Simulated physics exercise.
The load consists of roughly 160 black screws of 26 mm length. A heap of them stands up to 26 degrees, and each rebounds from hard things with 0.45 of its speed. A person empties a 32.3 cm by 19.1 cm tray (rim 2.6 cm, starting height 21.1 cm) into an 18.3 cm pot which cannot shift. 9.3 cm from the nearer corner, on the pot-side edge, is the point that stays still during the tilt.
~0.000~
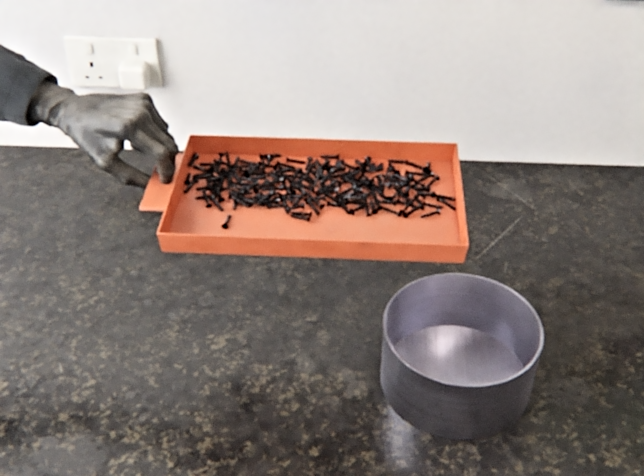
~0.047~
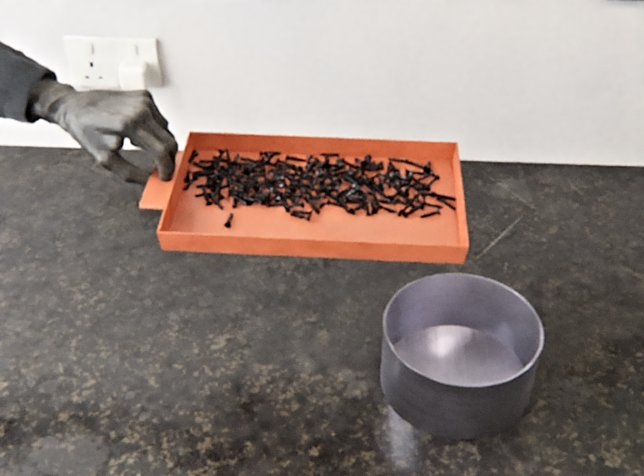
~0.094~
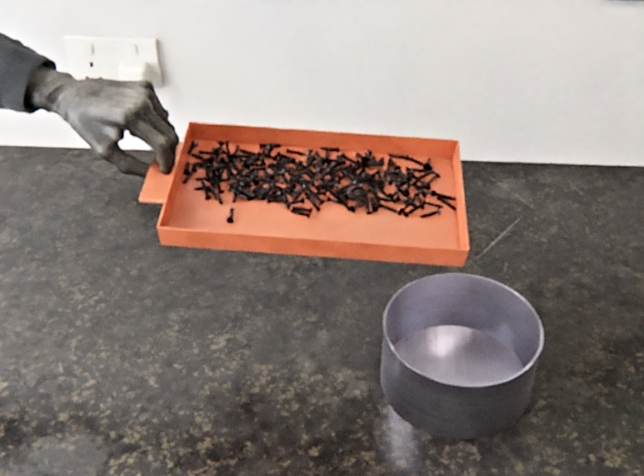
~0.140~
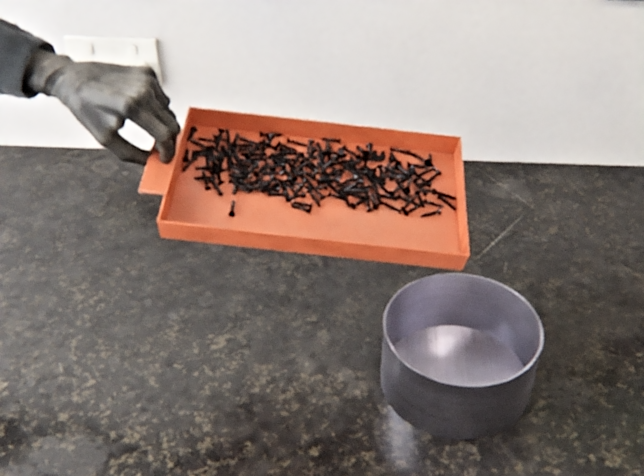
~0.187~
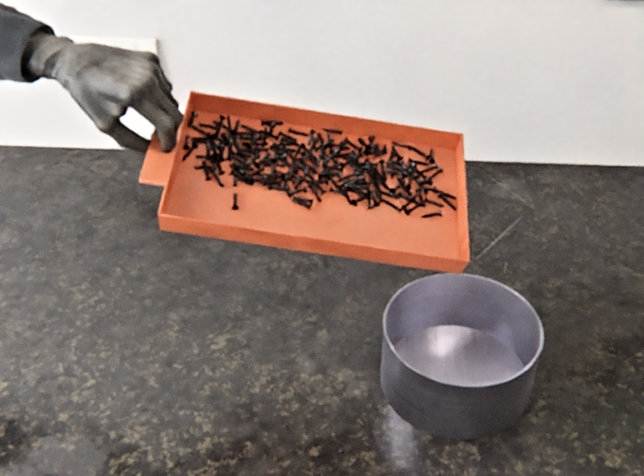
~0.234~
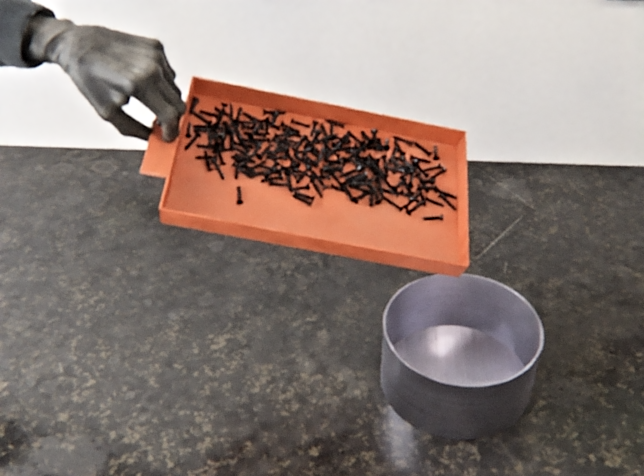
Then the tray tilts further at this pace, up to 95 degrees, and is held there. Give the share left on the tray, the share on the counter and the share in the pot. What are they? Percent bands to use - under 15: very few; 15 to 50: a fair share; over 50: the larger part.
Tray - very few, counter - very few, pot - the larger part.
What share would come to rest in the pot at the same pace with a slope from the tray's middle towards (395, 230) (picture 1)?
That comes to around 100 per cent.
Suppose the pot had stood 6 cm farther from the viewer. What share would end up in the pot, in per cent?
I'd put it at around 55 per cent.
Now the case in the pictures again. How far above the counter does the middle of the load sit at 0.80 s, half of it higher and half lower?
Some 18 cm.
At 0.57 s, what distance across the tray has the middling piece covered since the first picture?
It has moved some 11 cm from its start.
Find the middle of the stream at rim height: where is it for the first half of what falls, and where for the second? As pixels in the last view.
First half close to (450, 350), second half close to (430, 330).
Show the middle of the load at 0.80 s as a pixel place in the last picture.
(428, 278), roughly.
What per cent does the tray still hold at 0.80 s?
Roughly 70 percent of the load, I'd say.
After 0.57 s, tilt 56 degrees; the tray holds 100 %, the pot 0 %.
Then, at 0.80 s, tilt 81 degrees; the tray holds 70 %, the pot 20 %.
After 1.14 s, tilt 95 degrees; the tray holds 10 %, the pot 85 %.
By 2.0 s all is still; tray 5 %, counter 0 %, pot 95 %.
